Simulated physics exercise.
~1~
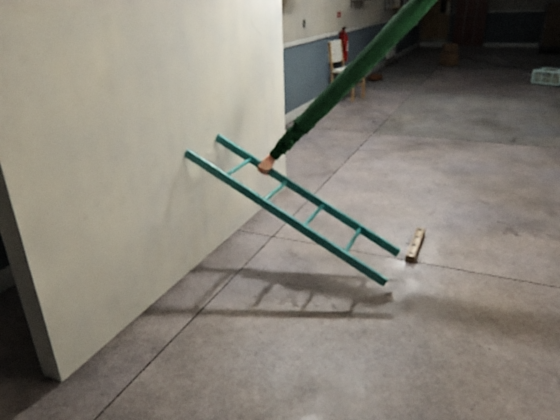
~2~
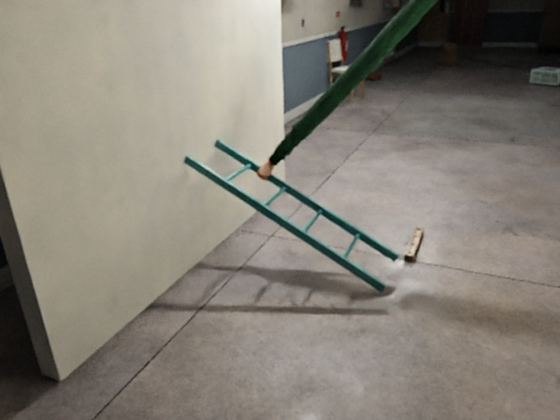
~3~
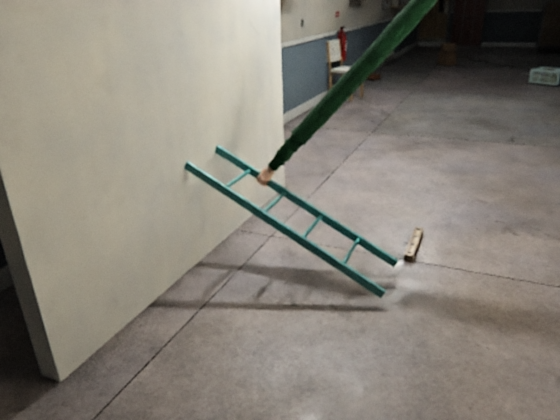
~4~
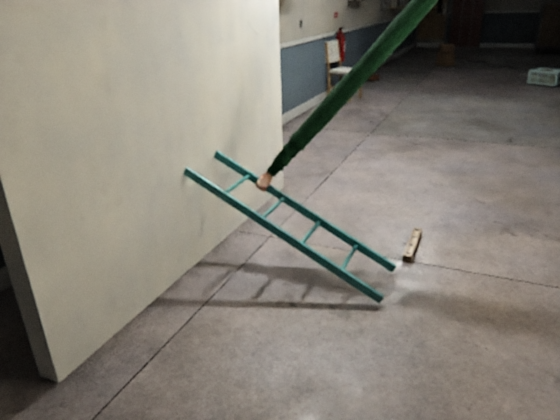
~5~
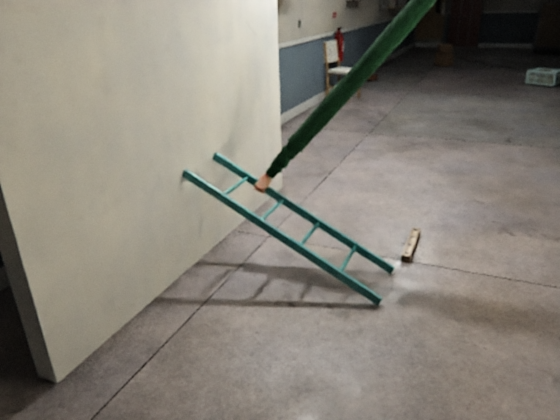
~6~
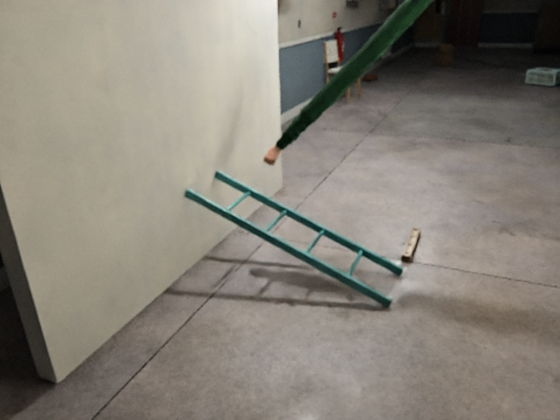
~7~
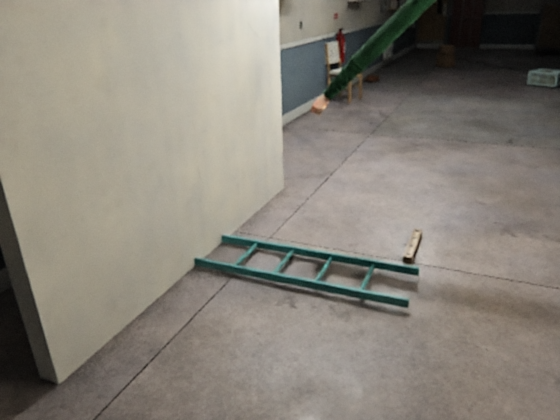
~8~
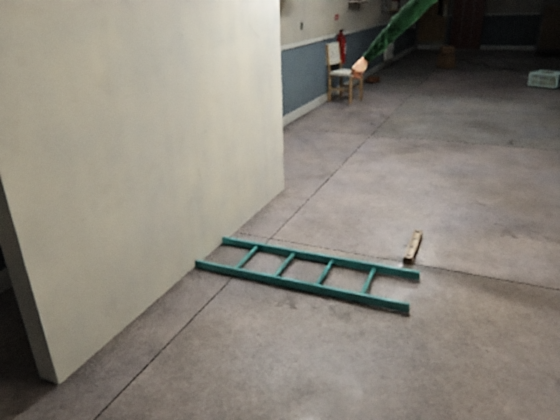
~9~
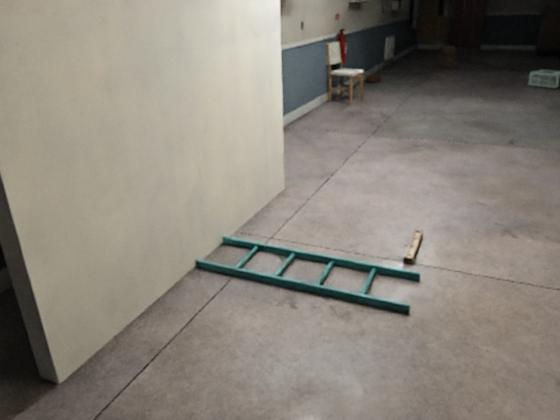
A hand in a green sleeve held a turquoise gate slanted against a pale wall, its feet near a strip of wood on the floor, and eased it lower. Once the hand let go and drew back, the gate slipped down and ended lying flat.
